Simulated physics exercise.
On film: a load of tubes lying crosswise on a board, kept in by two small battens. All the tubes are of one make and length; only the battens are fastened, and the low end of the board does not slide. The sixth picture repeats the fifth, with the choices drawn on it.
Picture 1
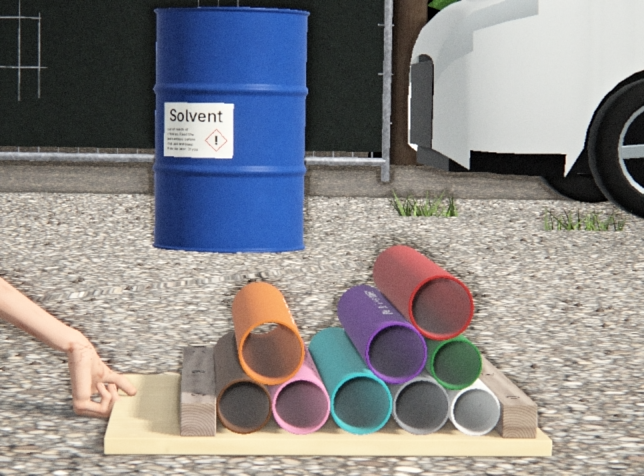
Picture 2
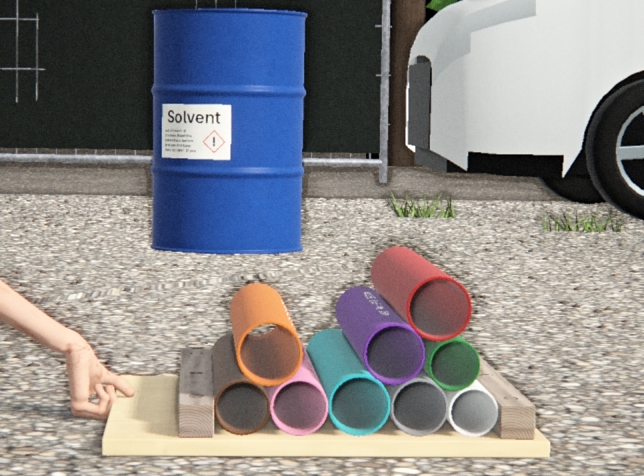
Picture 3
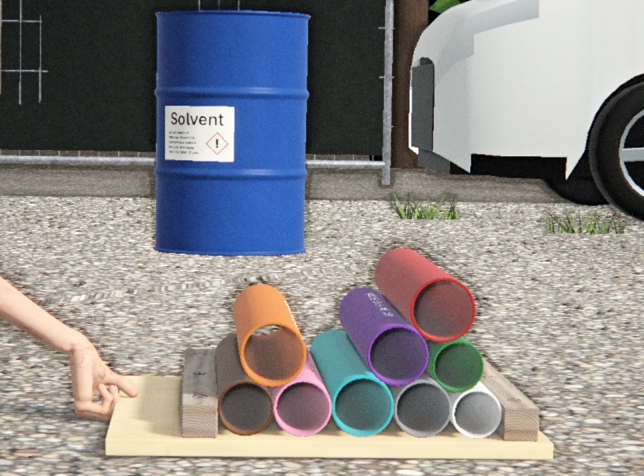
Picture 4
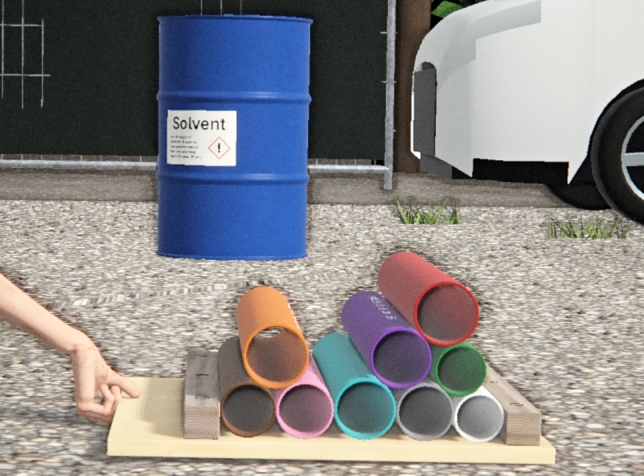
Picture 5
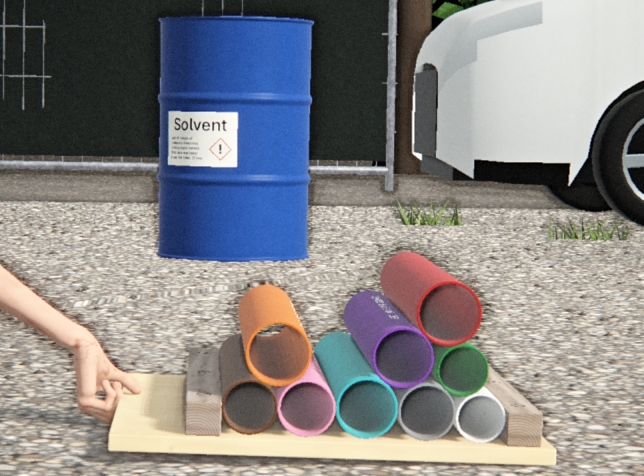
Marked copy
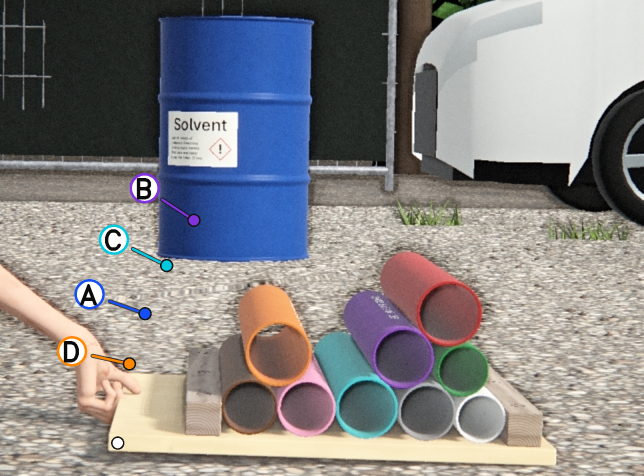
A bare arm reaches in from the left to the end of a pale board on gravel, seen from the front and slightly above, with a blue solvent drum and part of a white vehicle behind. Between two wooden battens sit brown, pink, teal, grey and white tubes, with orange, purple and green above and red on top. The hand raises the board's left end very slightly, the tubes keep their arrangement, and the camera wavers a little.
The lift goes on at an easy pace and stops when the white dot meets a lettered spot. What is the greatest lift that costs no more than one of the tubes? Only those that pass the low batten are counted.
No higher than A.
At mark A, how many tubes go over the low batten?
With A, one.
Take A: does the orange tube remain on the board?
Yes.
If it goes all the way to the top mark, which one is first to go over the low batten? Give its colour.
It is the red one.
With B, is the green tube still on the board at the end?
The green tube: No.
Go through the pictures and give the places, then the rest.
Purple tube (396, 353), in the first picture.
Purple tube (394, 354), in the second picture.
Board (318, 398); red tube (443, 310), in the third picture.
Board (320, 401); brown tube (248, 410); pink tube (305, 410), in the fourth picture.
Board (321, 400); brown tube (250, 407); pink tube (306, 408), in the fifth picture.
On the marked copy, A at (145, 314); B at (194, 220); C at (166, 266); D at (130, 364); the white dot at (118, 443).
Following A. Soon after the start, board at 14°.
Later, board at 19°.
In the end, board at 19°, one over the low batten (red).
As for the rest, B four over the low batten (purple, green, orange, red); C three over the low batten (purple, green, red); D none over the low batten.
